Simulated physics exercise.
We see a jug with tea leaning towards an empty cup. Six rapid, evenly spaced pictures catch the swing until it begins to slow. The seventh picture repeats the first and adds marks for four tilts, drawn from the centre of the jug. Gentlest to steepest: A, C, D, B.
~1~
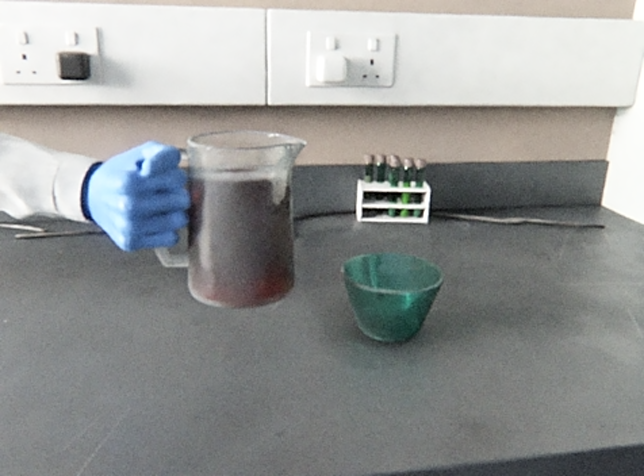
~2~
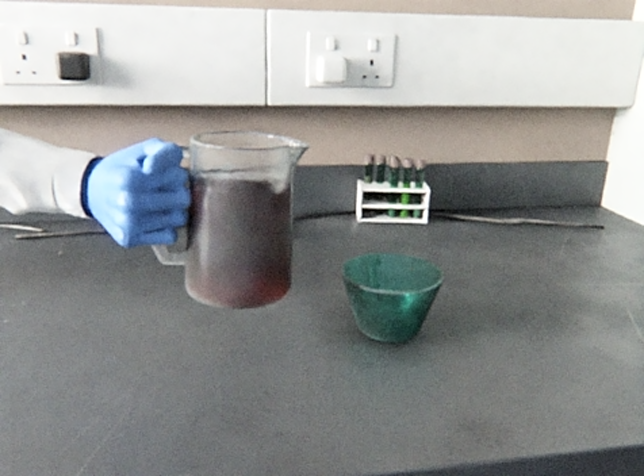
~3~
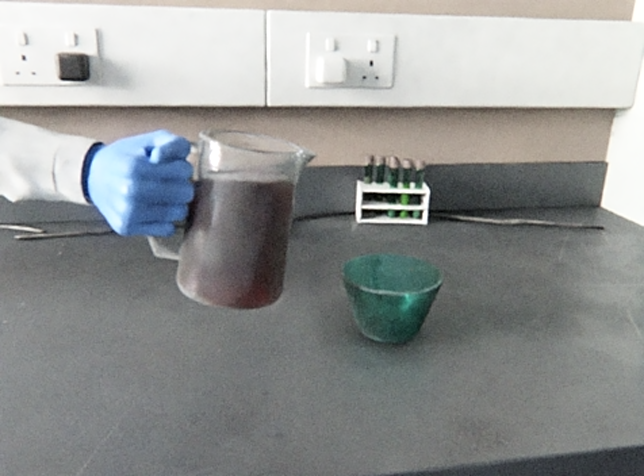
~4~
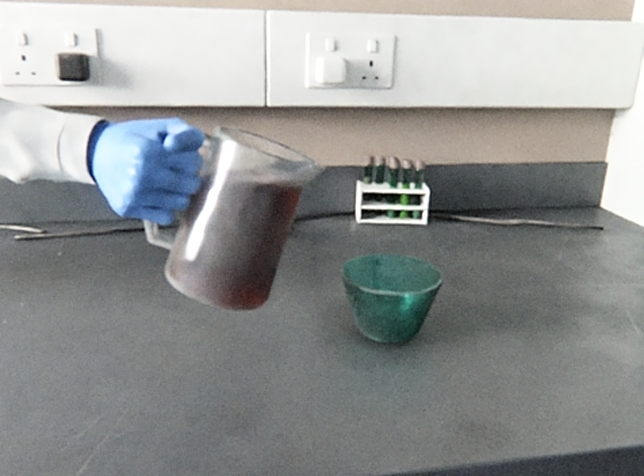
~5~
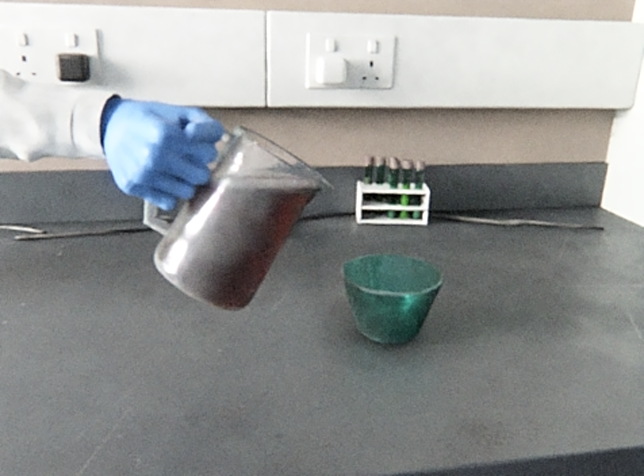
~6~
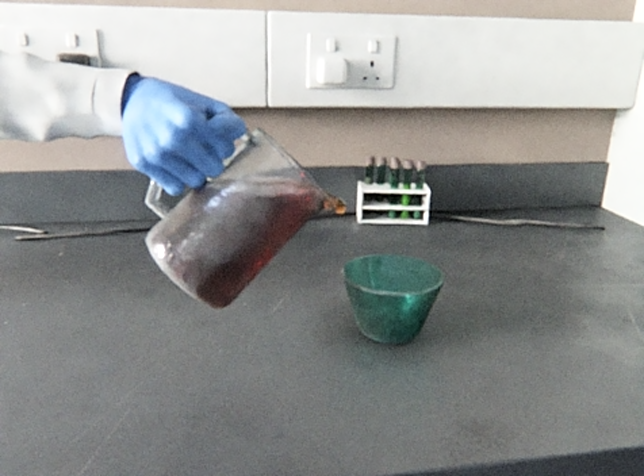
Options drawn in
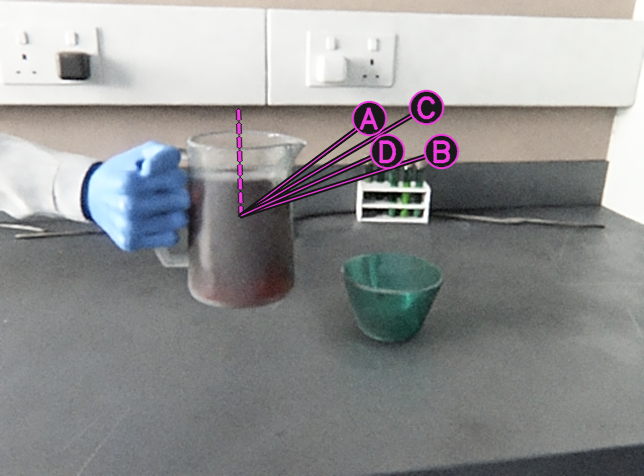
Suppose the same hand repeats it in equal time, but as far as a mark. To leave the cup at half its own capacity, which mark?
C beats the others.
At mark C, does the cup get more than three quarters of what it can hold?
No, less.
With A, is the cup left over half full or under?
Under.
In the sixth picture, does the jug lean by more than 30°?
Yes, it does.
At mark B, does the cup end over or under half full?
Over half.
On the marked copy, A at (356, 129); B at (425, 156); C at (411, 115); D at (371, 157).
Choosing A, the cup ends with about 31 % of what it can hold.
Choosing B, the cup ends with about 85 % of what it can hold; 8 % of the tea is spilt.
Choosing C, the cup ends with about 50 % of what it can hold.
Choosing D, the cup ends with about 74 % of what it can hold.
